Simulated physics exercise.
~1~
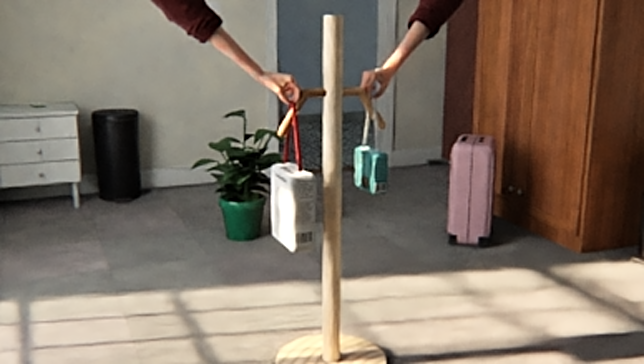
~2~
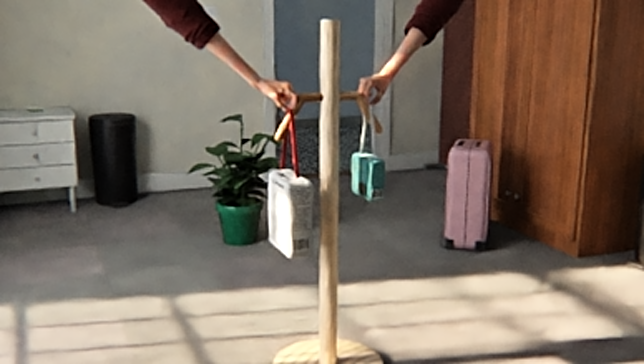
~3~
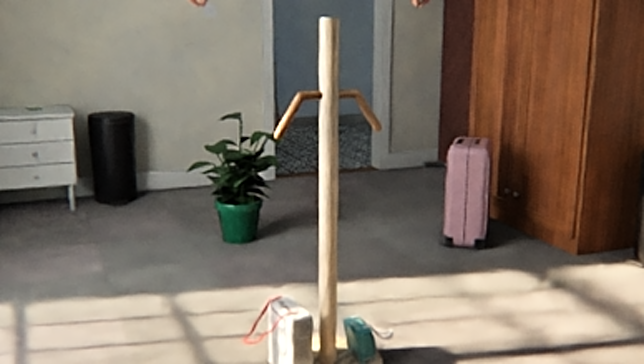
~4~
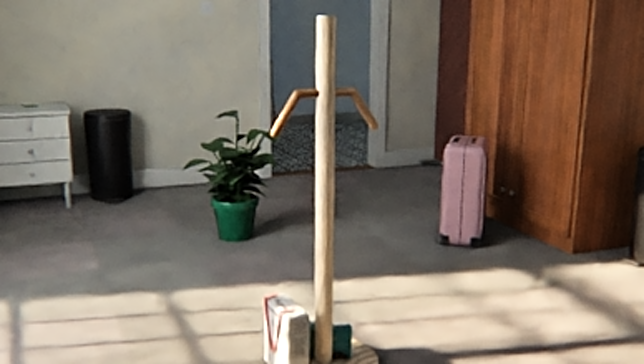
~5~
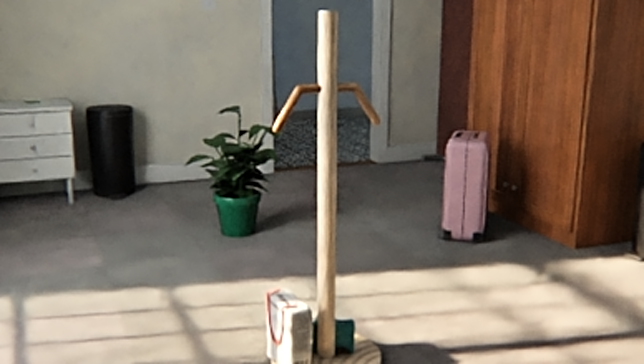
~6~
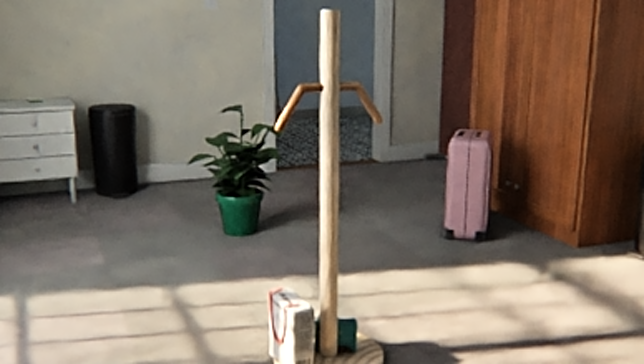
A white sack with a red loop and a turquoise pouch with a pale loop hang from two hands at the sloping wooden pegs of a post, white on the left, turquoise on the right. The slightly swaying view faces a sunlit grey room with a green-potted plant, a black bin and white drawers to the left, and a pink suitcase and brown wardrobe to the right. The hands let go and draw up out of view. Both items drop to the post's base, where the pouch leans, then shifts left. They end resting there, pegs empty.
